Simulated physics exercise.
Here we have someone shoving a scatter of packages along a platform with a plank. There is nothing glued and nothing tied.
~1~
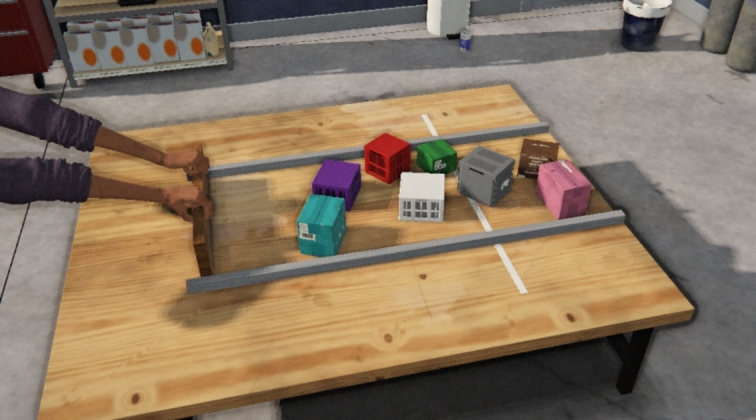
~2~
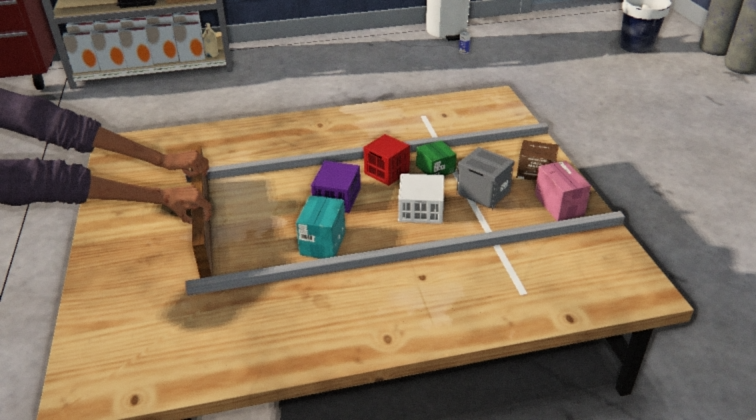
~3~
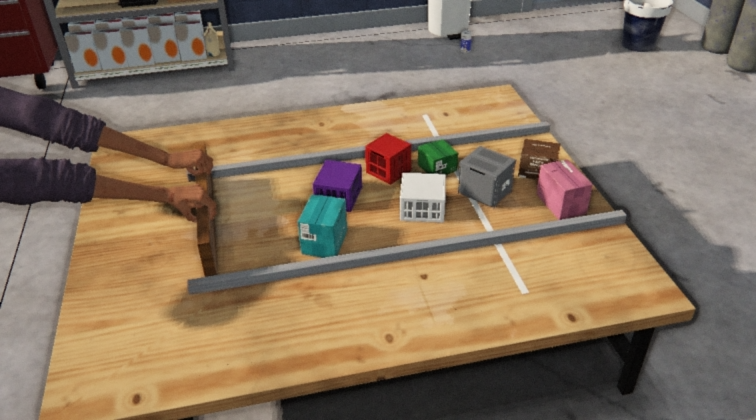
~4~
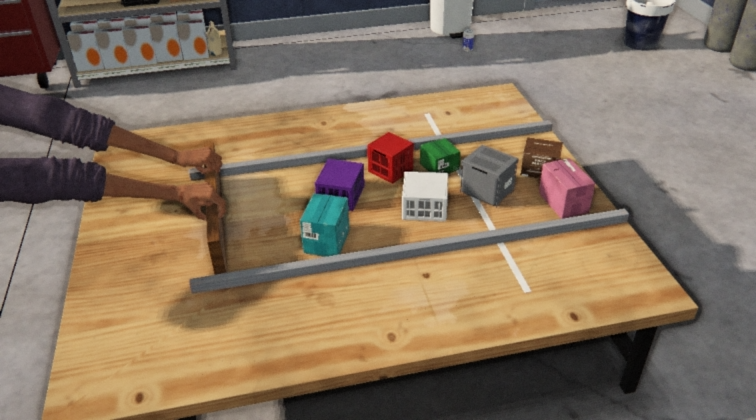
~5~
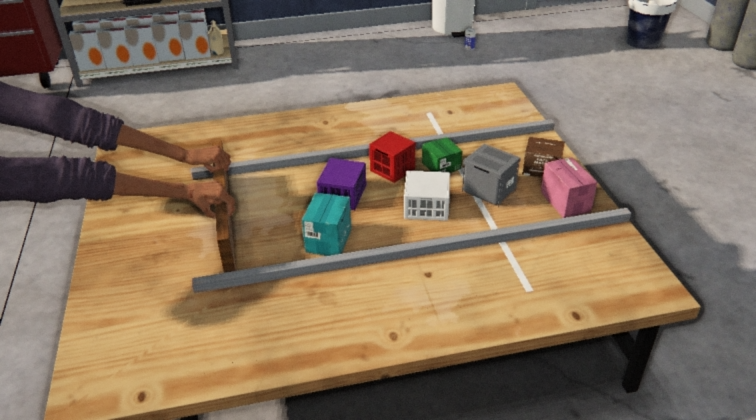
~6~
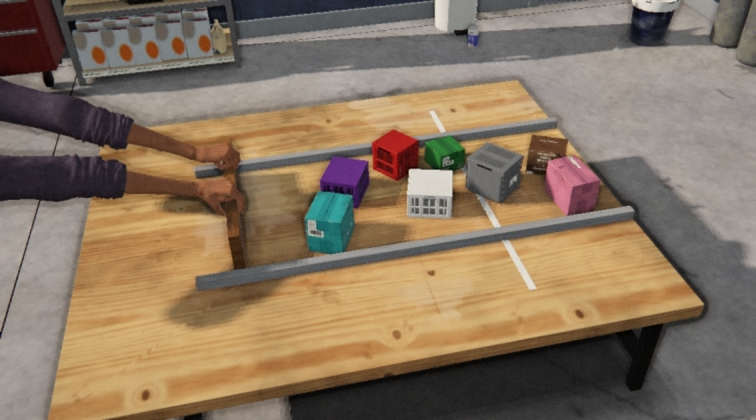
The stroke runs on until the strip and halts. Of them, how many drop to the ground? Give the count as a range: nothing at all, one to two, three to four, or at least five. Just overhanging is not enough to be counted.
The count is nothing at all.
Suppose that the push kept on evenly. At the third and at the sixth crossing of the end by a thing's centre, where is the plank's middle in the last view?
The middle is at about (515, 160), later at about (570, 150).
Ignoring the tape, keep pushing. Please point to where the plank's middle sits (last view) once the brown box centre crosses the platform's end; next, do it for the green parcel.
Around (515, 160) first and around (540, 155) second.
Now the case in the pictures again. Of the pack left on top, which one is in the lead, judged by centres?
Nearest at the end: The pink parcel.
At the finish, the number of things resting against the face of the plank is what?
Count: 3.
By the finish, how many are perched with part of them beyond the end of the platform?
The answer comes to 1.
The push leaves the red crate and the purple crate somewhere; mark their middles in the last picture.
In the last picture the red crate sits at (470, 137) while the purple crate sits at (485, 160).
Soon after, none off yet; brown box at rest near (547, 156); pink parcel at rest near (571, 185); grey tote at rest near (494, 173).
After that, none off yet; brown box at rest near (547, 156); pink parcel at rest near (571, 185); grey tote displaced a little near (504, 173).
In the end, the number that fall off is zero.
